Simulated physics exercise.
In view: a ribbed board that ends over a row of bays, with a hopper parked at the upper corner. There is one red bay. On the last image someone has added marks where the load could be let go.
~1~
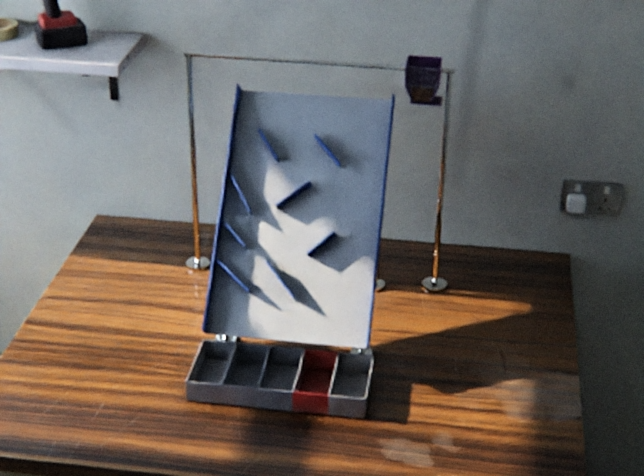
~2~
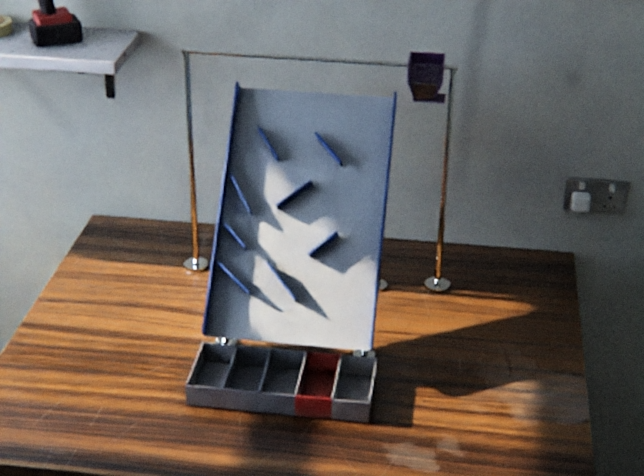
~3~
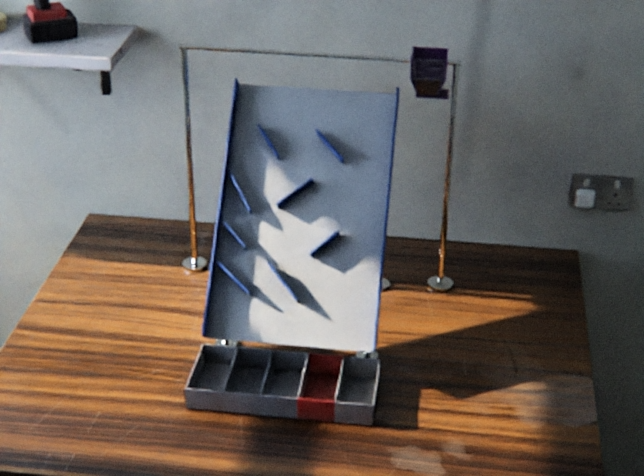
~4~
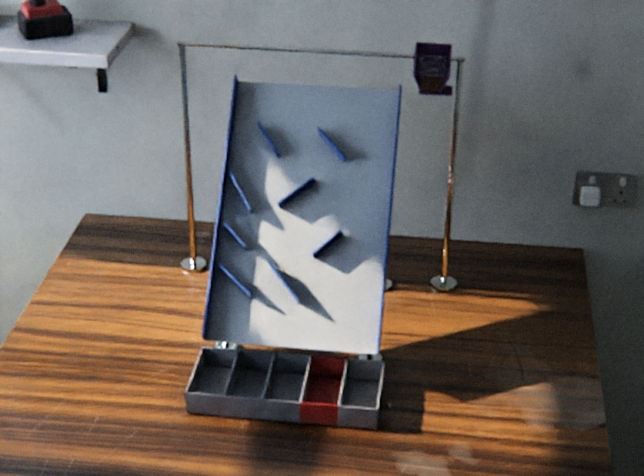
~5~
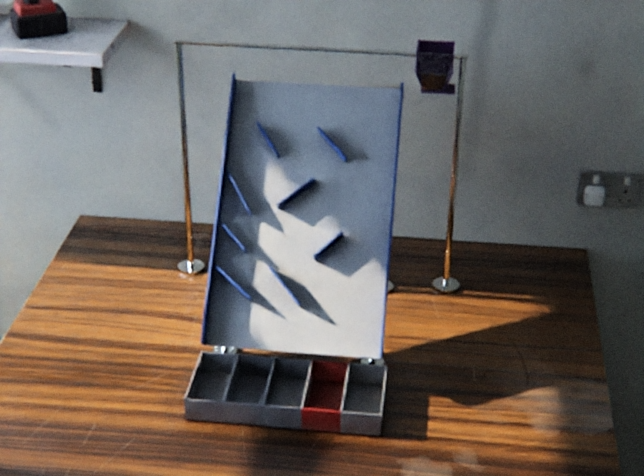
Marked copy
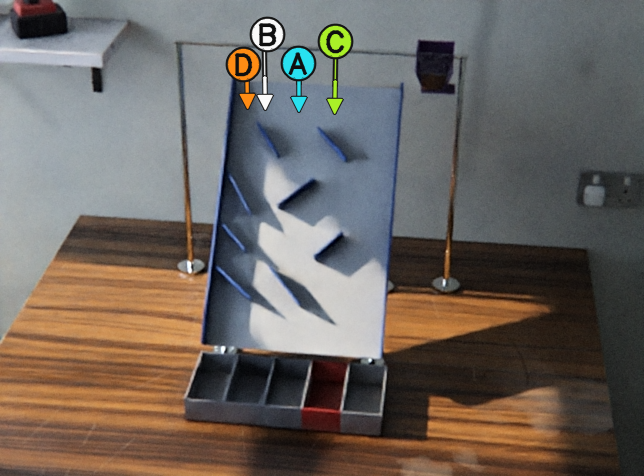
The video shows a tilted board with blue ribs above a row of five bays, one of them red, on a wooden table, with a small dark hopper at the upper right; only the view shifts slightly.
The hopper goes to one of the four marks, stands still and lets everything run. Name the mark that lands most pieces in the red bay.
D beats the others.
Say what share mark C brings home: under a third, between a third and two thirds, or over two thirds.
It is under a third.
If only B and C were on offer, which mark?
Here it is mark B.
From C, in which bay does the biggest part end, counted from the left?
It is the fifth one.
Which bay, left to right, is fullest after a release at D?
The fourth from the left.
On the marked copy, mark A meets the board at (298, 106); mark B meets the board at (265, 104); mark C meets the board at (334, 108); mark D meets the board at (247, 103).
With A, a small part in the red bay, most in other bays, a small part outside the box.
With B, a small part in the red bay, most in other bays, a stray few held on the board, a stray few outside the box.
With C, a small part in the red bay, about two thirds in other bays, about a quarter outside the box.
With D, about half in the red bay, about a third in other bays, a stray few held on the board, a small part outside the box.
